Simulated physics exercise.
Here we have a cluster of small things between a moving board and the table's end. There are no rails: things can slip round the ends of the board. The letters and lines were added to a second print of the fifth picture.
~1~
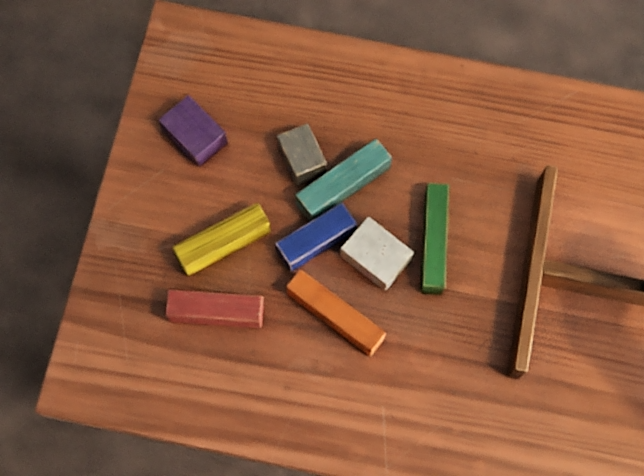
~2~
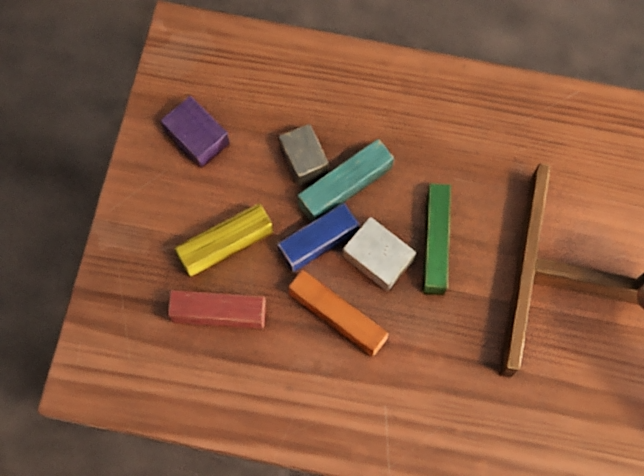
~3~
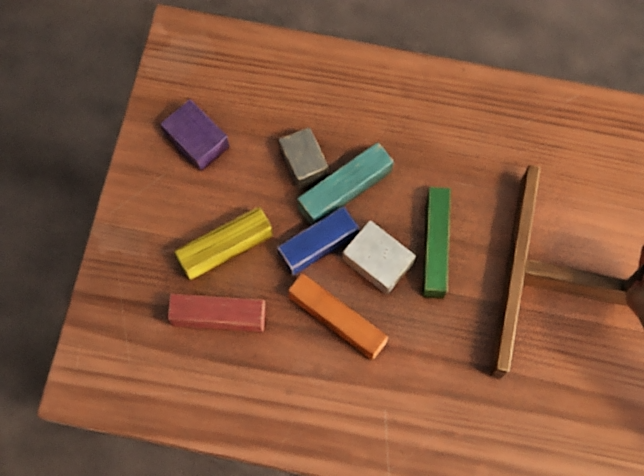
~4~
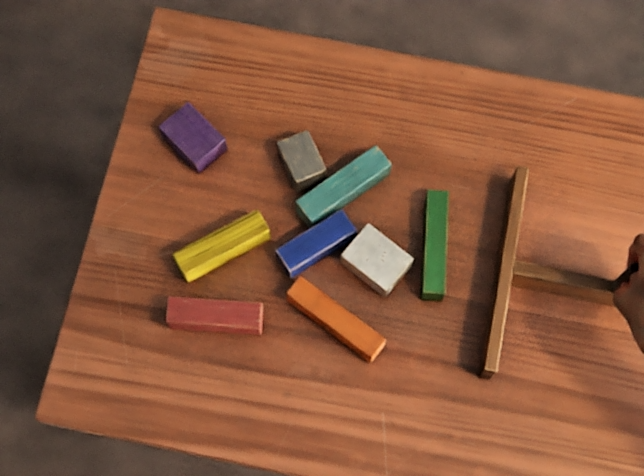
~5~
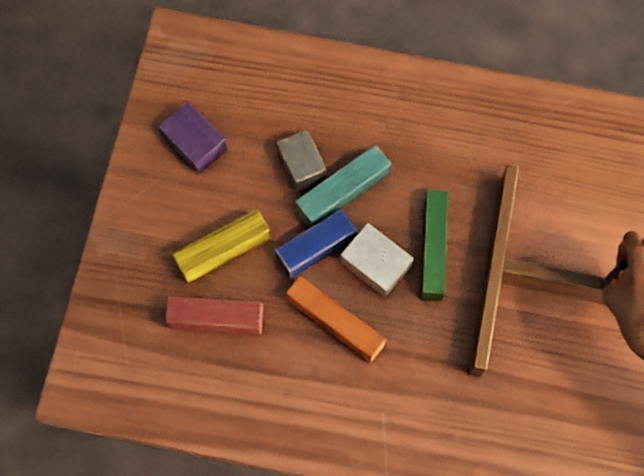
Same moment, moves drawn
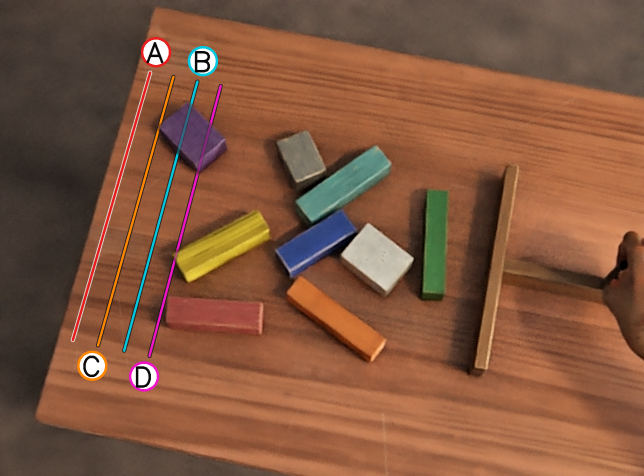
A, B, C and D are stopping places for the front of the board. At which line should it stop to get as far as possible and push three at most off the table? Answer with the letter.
Line B.
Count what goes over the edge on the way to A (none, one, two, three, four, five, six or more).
In all, six or more.
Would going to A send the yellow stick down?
Yes.
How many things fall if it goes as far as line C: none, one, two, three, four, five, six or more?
By then, five.
On the copy, A at (113, 201); B at (162, 210); C at (137, 205); D at (187, 215).
On B. First, board (376, 239); yellow stick (215, 240); grey block (292, 145).
Then, board (256, 215); yellow stick (115, 224); blue stick (150, 219).
Finally, board (162, 197); yellow stick over the edge; blue stick over the edge; three fallen.
By contrast, A drops six; C drops five; D is within the limit but short.
